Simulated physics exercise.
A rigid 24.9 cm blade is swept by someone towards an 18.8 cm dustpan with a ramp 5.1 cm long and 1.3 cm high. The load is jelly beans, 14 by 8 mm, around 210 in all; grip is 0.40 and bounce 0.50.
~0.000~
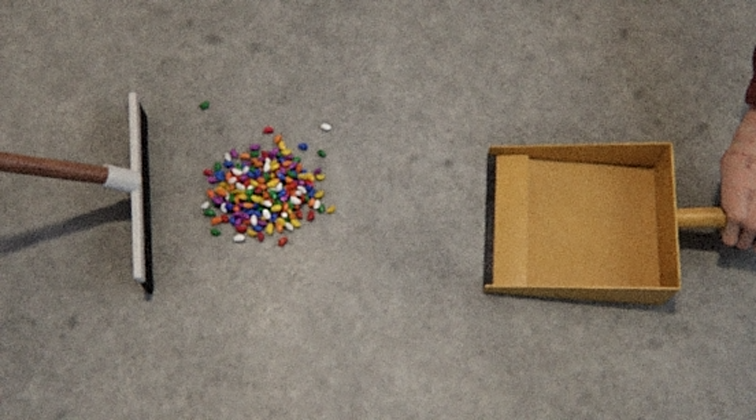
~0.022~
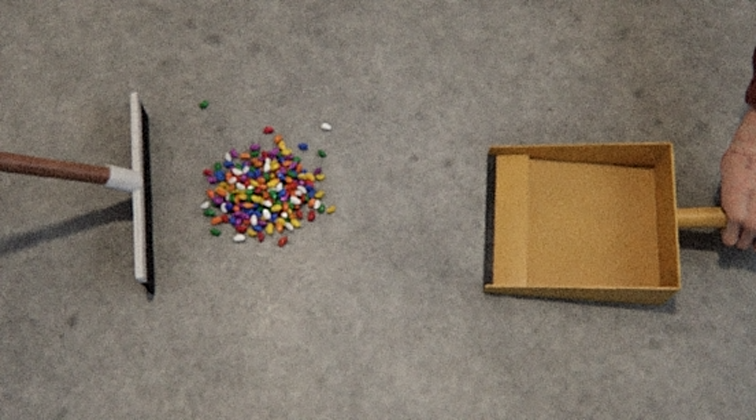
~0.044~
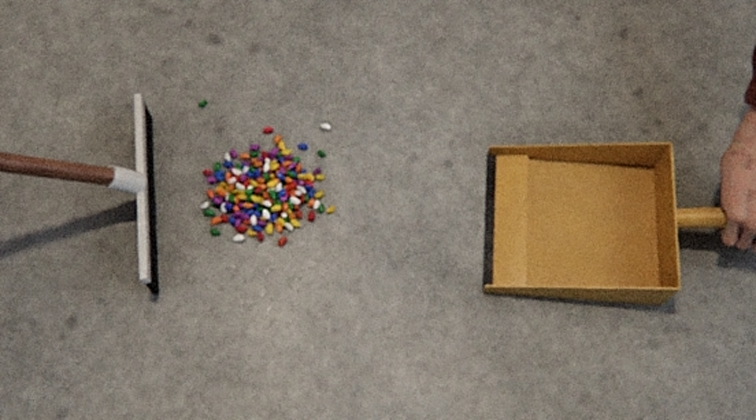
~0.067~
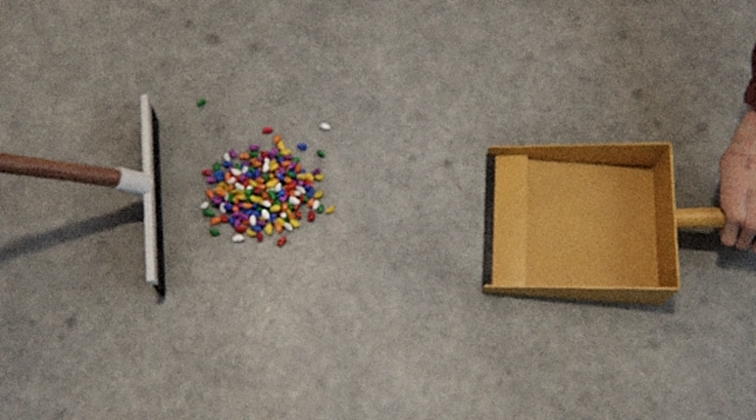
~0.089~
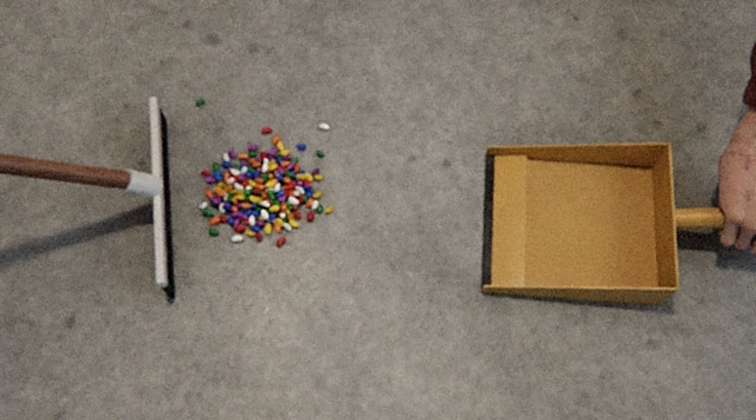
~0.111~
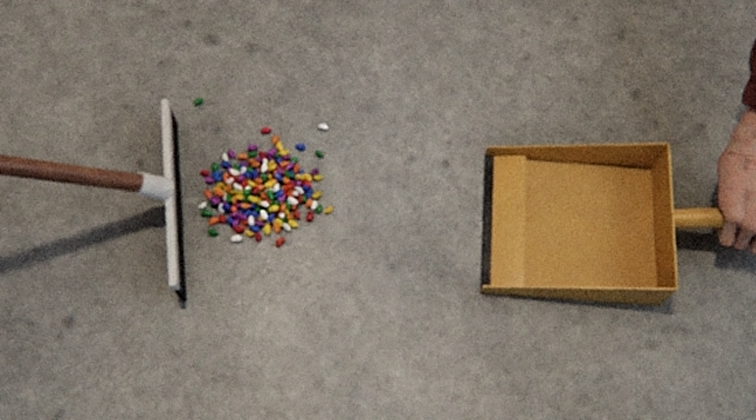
Long-handled blade sliding right across a grey floor, nearing a pile of multicoloured jelly beans, while a hand holds a yellow dustpan.
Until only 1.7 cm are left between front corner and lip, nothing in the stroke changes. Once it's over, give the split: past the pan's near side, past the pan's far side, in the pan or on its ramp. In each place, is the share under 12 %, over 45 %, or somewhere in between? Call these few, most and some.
I would put it this way: Past the pan's near side few, past the pan's far side some, in the pan or on its ramp some.
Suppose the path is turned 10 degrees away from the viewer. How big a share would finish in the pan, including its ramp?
Around 30 %.
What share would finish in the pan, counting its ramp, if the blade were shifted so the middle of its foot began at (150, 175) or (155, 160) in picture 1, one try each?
I'd put it near 30 per cent for the first and near 30 per cent for the second.
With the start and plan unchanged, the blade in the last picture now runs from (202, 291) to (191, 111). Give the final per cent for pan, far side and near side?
Per cent by place - pan 50, far side 25, near side 5.
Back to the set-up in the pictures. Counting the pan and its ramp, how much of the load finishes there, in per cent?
I'd put it near 25 percent.
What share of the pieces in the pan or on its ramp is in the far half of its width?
Around 40 percent.
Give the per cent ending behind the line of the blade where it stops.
Something like 20 per cent, roughly.
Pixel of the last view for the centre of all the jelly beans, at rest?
At about (475, 200).
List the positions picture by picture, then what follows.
The first picture shows blade from (140, 278) to (135, 100), moved 0.0 cm, 0 of the pieces shifted so far; middle of the pieces at (262, 187); pan at (587, 228).
The second picture shows blade from (142, 278) to (136, 100), moved 0.2 cm, 0 of the pieces shifted so far; middle of the pieces at (262, 187).
The third picture shows blade from (146, 279) to (140, 101), moved 0.7 cm, 1 of the pieces shifted so far; middle of the pieces at (262, 187).
The fourth picture shows blade from (153, 280) to (146, 102), moved 1.7 cm, 1 of the pieces shifted so far; middle of the pieces at (261, 187).
The fifth picture shows blade from (163, 283) to (155, 104), moved 3.0 cm, 1 of the pieces shifted so far; middle of the pieces at (260, 188).
The sixth picture shows blade from (175, 286) to (167, 106), moved 4.6 cm, 1 of the pieces shifted so far; middle of the pieces at (259, 188); pan at (584, 229). Its pace works out near 0.76 m/s, heading 7 degrees towards the viewer's side.
After 0.34 s, middle of the blade 22 cm from the lip; 0 % over the lip, far side 10 %, near side 0 %.
After 0.50 s, middle of the blade 10 cm from the lip; 0 % over the lip, far side 20 %, near side 0 %.
After 0.77 s, middle of the blade 4 cm from the lip; 25 % over the lip, far side 25 %, near side 0 %.
At rest (2.0 s), near side 0 %, far side 25 %, pan 25 %, in front of the lip or behind the blade 50 %.
